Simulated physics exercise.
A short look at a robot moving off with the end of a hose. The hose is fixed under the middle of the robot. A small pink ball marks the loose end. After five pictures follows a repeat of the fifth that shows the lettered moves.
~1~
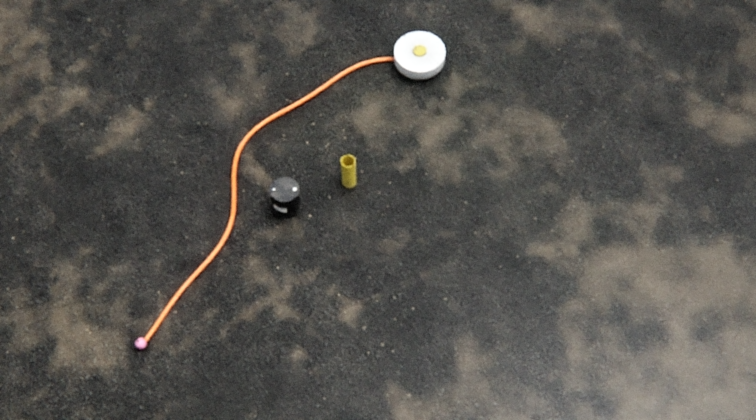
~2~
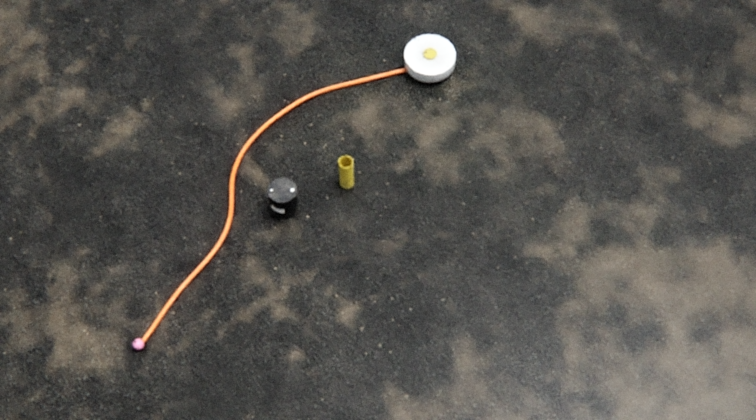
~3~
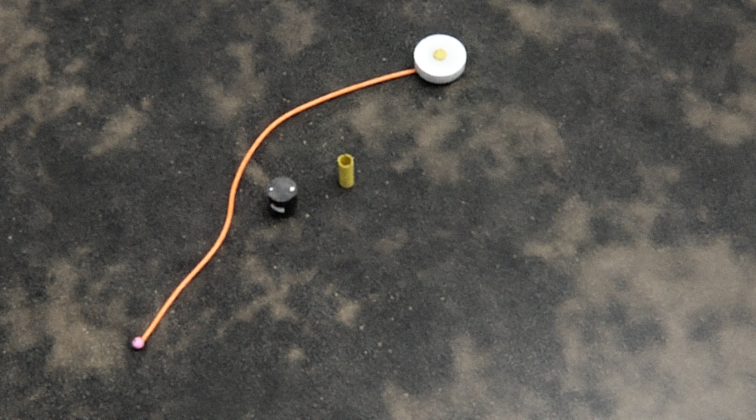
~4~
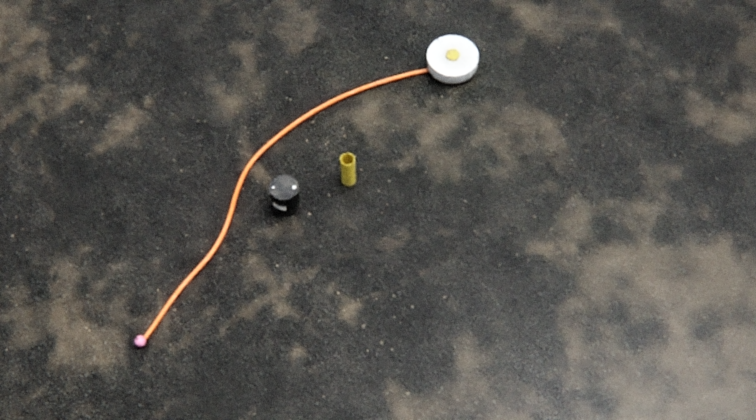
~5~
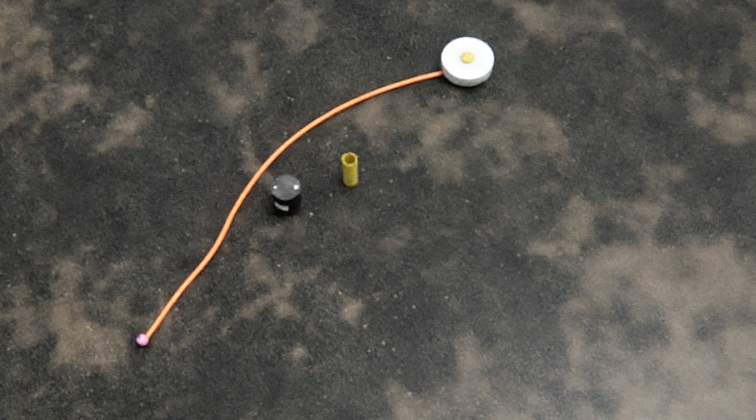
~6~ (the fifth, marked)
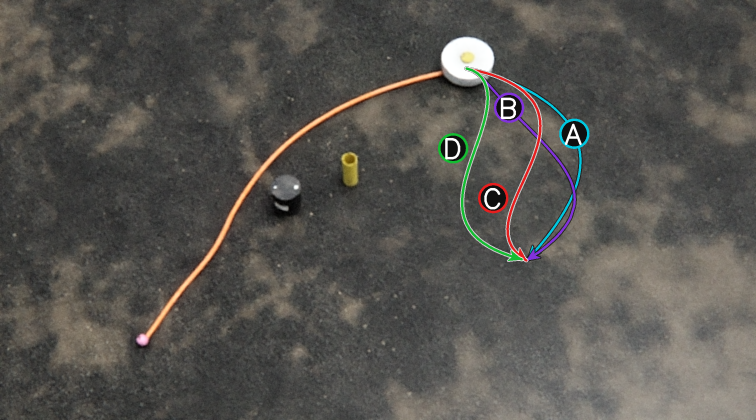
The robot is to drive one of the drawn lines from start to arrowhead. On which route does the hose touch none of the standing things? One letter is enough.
Only C misses them all.
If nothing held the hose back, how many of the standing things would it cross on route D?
It sweeps one.
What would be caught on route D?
It meets the yellow post.
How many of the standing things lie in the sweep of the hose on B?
Two.
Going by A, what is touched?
The black keg.
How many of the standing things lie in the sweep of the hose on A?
It sweeps one.
On the marked copy, A from (466, 69) via (577, 139) to (528, 259); B from (466, 69) via (555, 156) to (527, 261); C from (466, 69) via (537, 147) to (527, 261); D from (466, 69) via (469, 166) to (522, 259).
Taking C. A third of the way, robot (541, 113), middle of the hose (322, 159), free end (162, 314).
Two thirds of the way, robot (515, 197), middle of the hose (322, 159), free end (162, 314).
When it is over, robot (528, 256), middle of the hose (324, 163), free end (162, 314); nothing has been touched.
As for the rest, A meets the black keg; B meets the black keg and yellow post; D meets the yellow post.
